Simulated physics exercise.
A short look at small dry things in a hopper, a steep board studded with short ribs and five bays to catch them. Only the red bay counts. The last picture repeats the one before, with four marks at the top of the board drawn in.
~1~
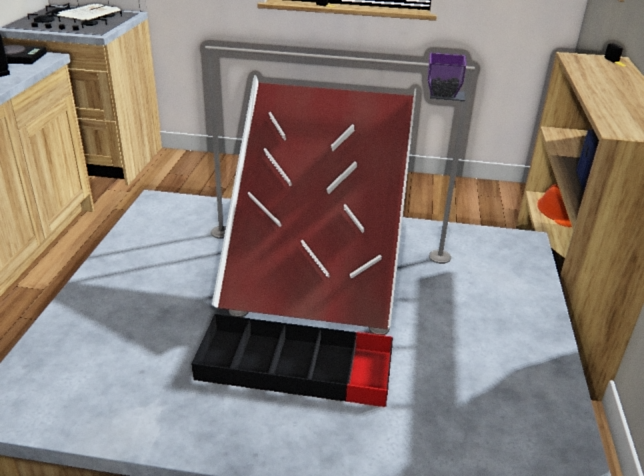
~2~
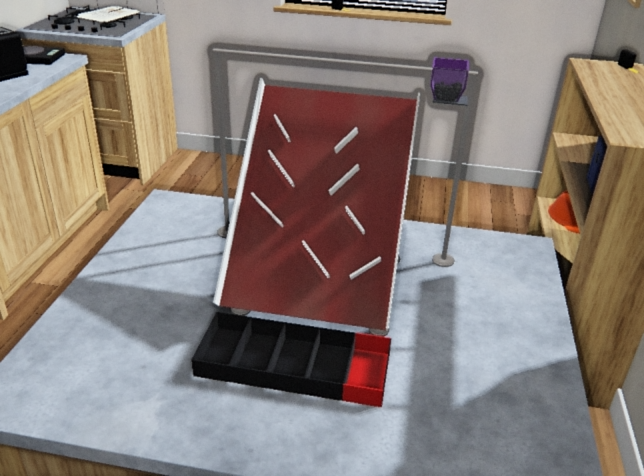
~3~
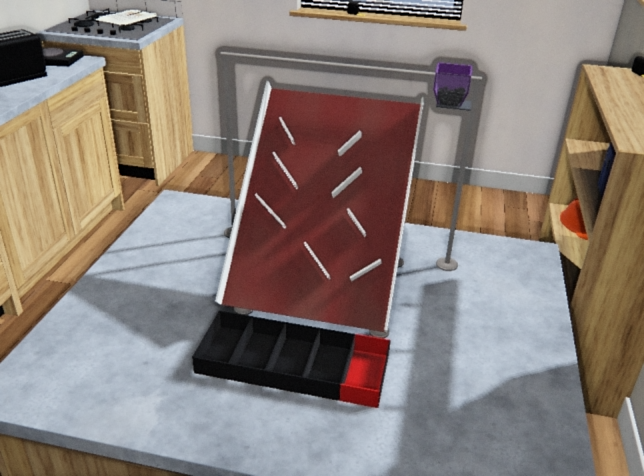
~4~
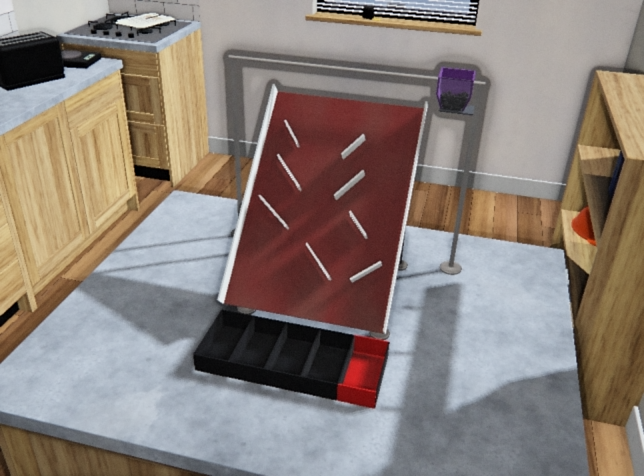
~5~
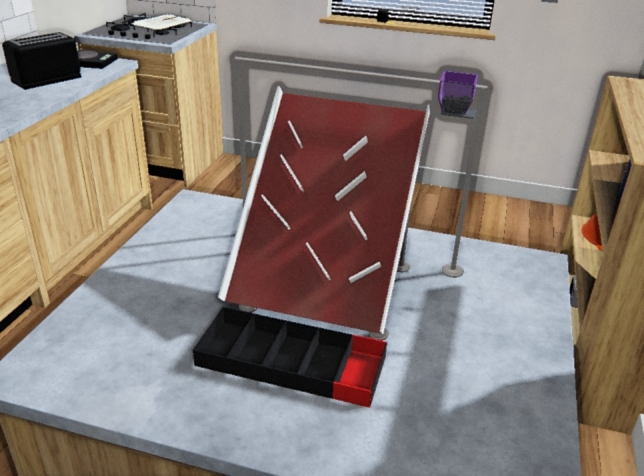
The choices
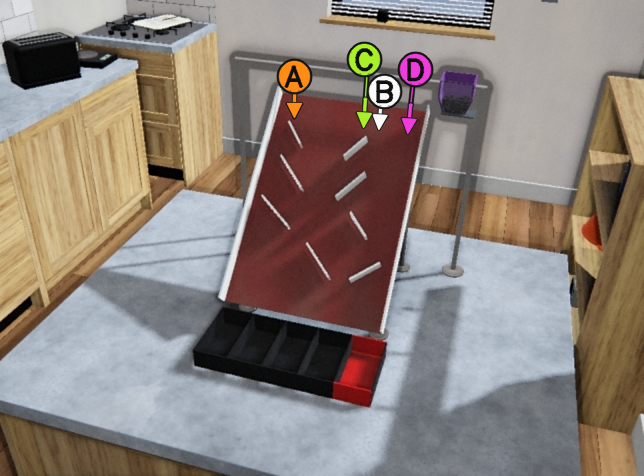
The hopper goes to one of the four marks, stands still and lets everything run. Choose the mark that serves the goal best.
The answer is mark D.
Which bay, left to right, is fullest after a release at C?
The second.
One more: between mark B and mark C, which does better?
B it is.
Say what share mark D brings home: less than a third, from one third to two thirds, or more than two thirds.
Mark D gives from one third to two thirds.
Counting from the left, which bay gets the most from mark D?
The fifth from the left.
On the marked copy, mark A meets the board at (294, 112); mark B meets the board at (379, 124); mark C meets the board at (363, 122); mark D meets the board at (408, 128).
With A, about a tenth in the red bay, the larger part in other bays, just a few held on the board, about a tenth outside the box.
With B, roughly a third in the red bay, roughly half in other bays, about a tenth held on the board.
With C, about a tenth in the red bay, the larger part in other bays, about a tenth outside the box.
With D, roughly half in the red bay, roughly a third in other bays, about a tenth held on the board.
